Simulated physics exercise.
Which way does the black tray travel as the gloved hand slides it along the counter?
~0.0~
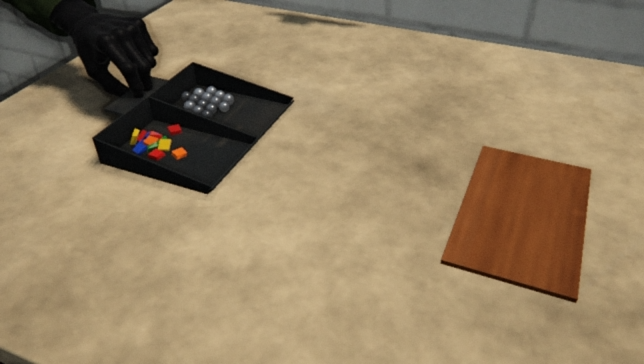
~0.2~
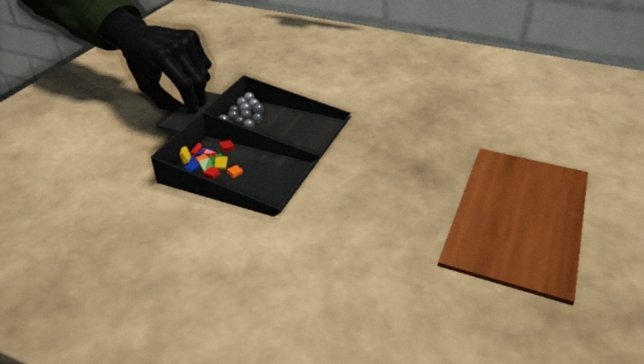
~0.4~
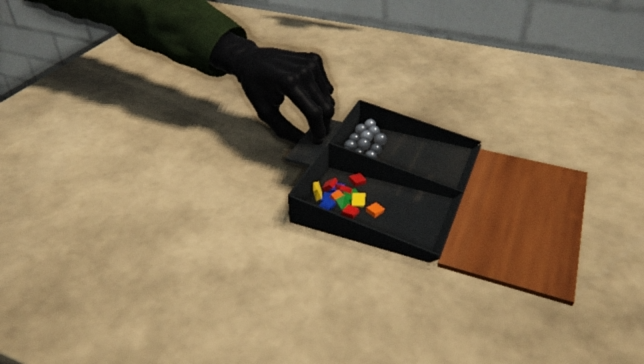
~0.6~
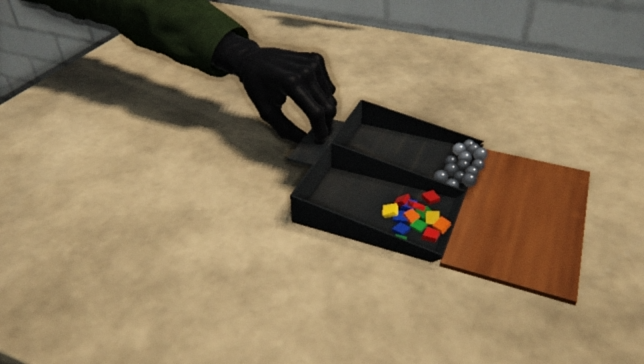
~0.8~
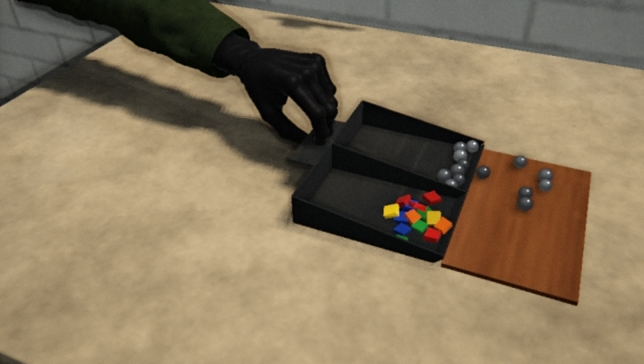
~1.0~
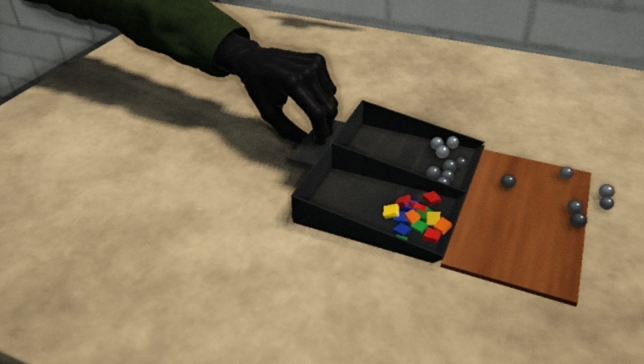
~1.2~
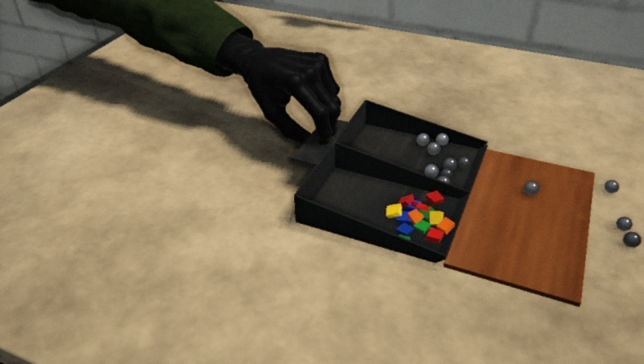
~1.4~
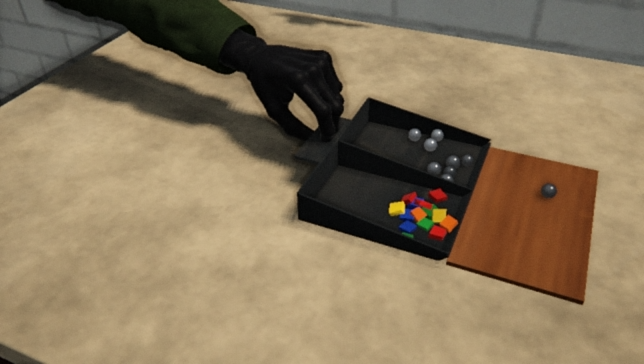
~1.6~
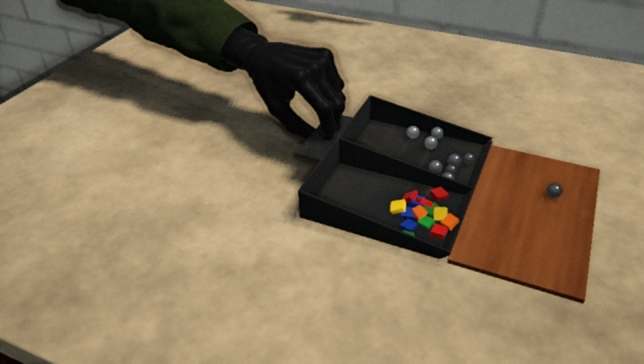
The tray moves to the right, towards the flat brown board.
